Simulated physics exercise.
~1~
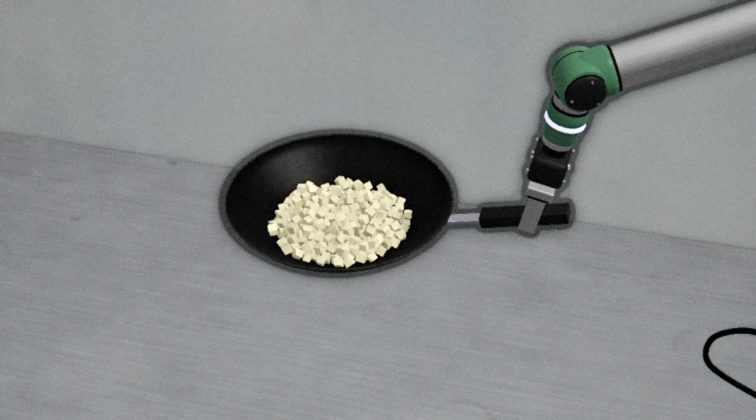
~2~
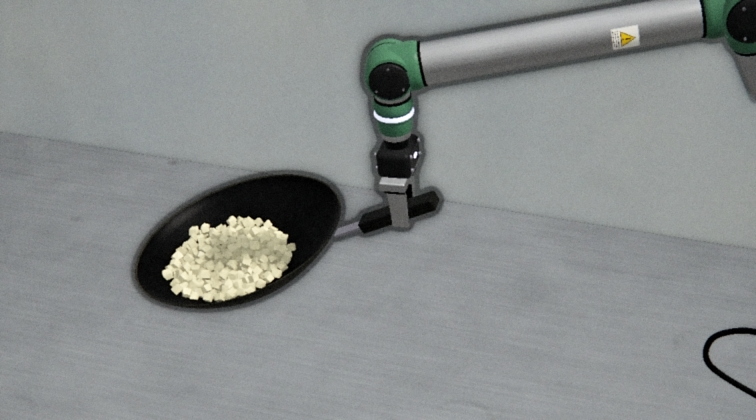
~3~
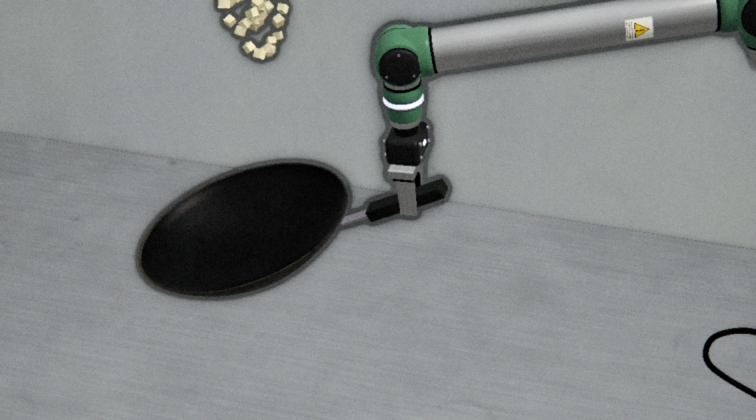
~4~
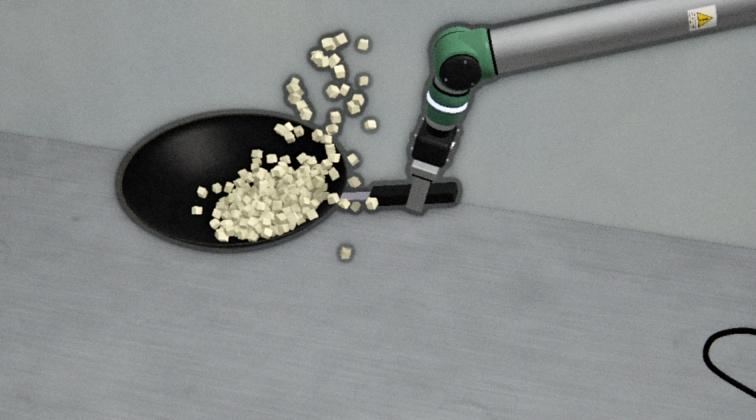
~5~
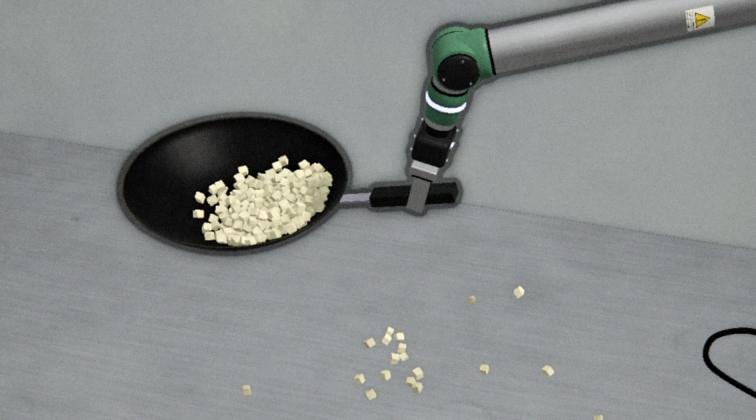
A robot arm with green joints grips the handle of a black wok heaped with pale vegetable dice, seen from a fixed, slightly tilted view against a grey wall and a grey surface, with a black loop at the lower right. The arm swings the wok left and tips it, then tosses the whole load high, leaving the pan empty. It raises and levels the wok as the dice rain back, many landing inside while others scatter near the handle. Finally the wok holds still with most of the dice, and a small number lie strewn below it.
